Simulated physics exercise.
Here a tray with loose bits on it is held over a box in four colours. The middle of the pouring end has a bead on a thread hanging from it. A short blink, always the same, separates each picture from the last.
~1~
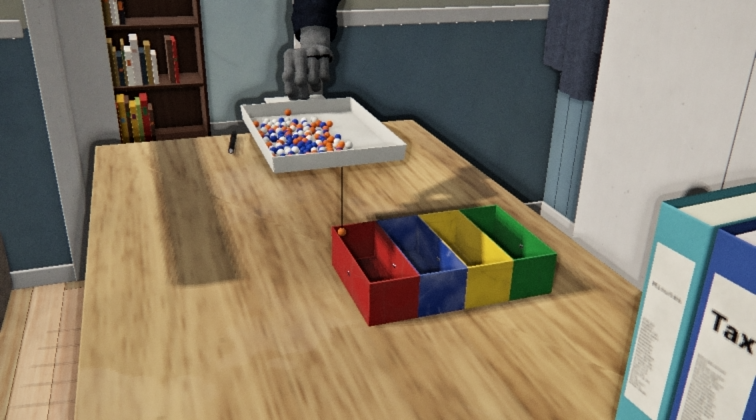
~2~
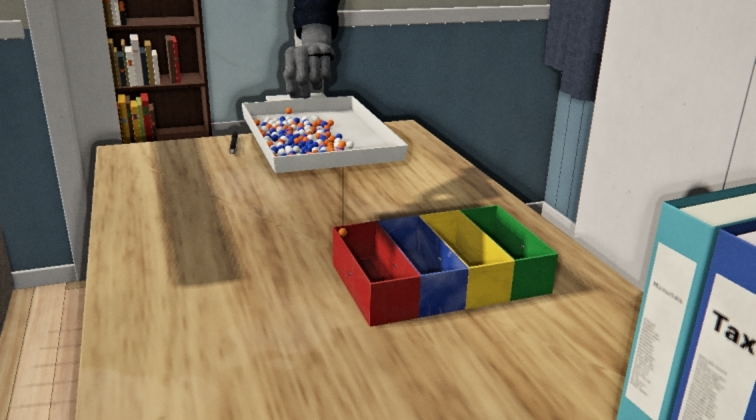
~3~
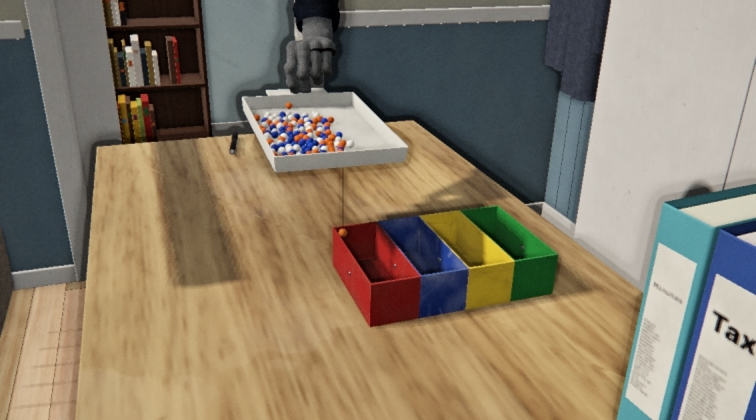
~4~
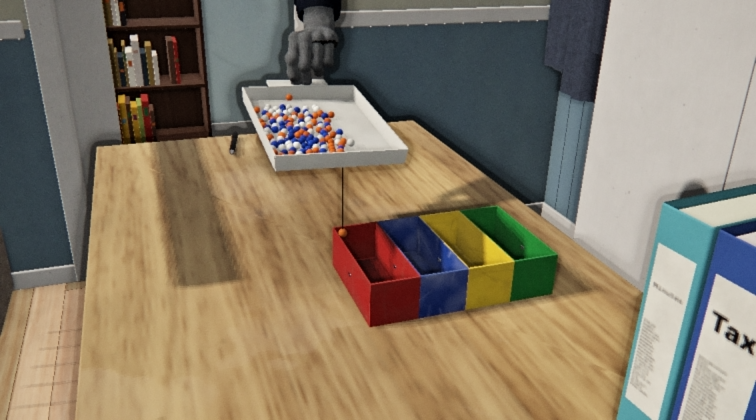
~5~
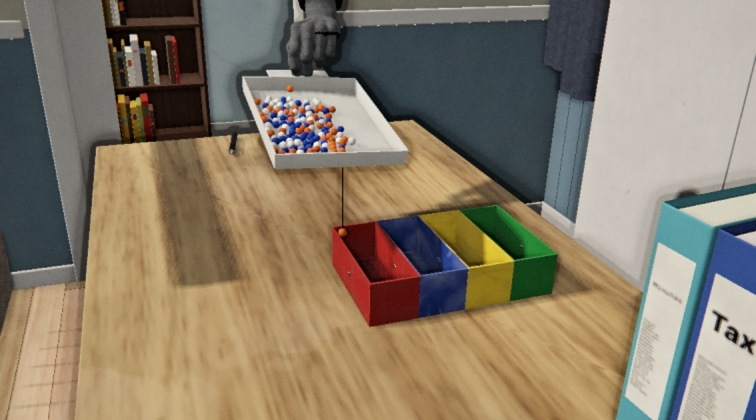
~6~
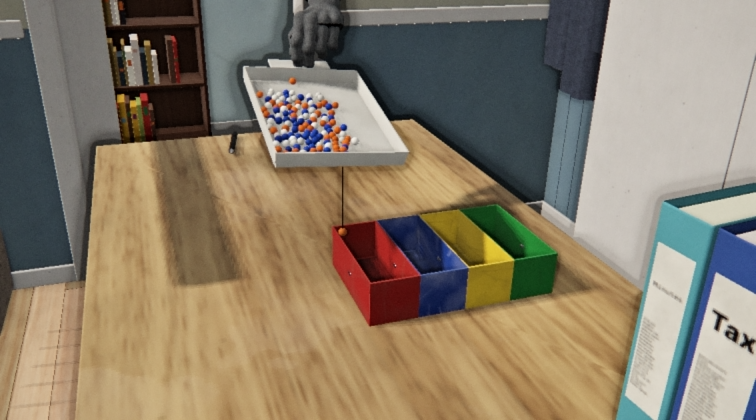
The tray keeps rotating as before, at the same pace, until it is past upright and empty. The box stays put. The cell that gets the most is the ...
... Blue one.
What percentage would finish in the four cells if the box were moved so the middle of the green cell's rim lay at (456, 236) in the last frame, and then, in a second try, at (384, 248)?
In order: 100 per cent and 60 per cent.
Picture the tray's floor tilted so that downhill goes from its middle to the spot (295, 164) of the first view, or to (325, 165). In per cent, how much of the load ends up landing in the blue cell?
Case one near 0 %; case two near 0 %.
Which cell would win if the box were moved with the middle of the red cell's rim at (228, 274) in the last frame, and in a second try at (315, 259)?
The cell in green, then the yellow one.
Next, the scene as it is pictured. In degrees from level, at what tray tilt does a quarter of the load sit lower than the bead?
Close to 100° of tilt at that moment.
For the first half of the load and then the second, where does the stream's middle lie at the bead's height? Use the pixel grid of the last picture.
About (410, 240) to begin with, then about (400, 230).
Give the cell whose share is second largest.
Number two is the cell in red.
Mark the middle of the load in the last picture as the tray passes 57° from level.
Centre estimate: (352, 134).
Shortly afterwards, tray tipped steeply; all but a few on the tray; only a few falling or outside the box.
Next, tray tipped right over; all but a few on the tray; only a few in the blue cell; only a few falling or outside the box.
Some moments later, tray tipped past a quarter turn; near two thirds in the blue cell; near a third in the red cell; only a few in the yellow cell; a little falling or outside the box.
In the end, tray tipped past a quarter turn; near two thirds in the blue cell; near a third in the red cell; only a few in the yellow cell; none at all in the green cell; a little outside the box.
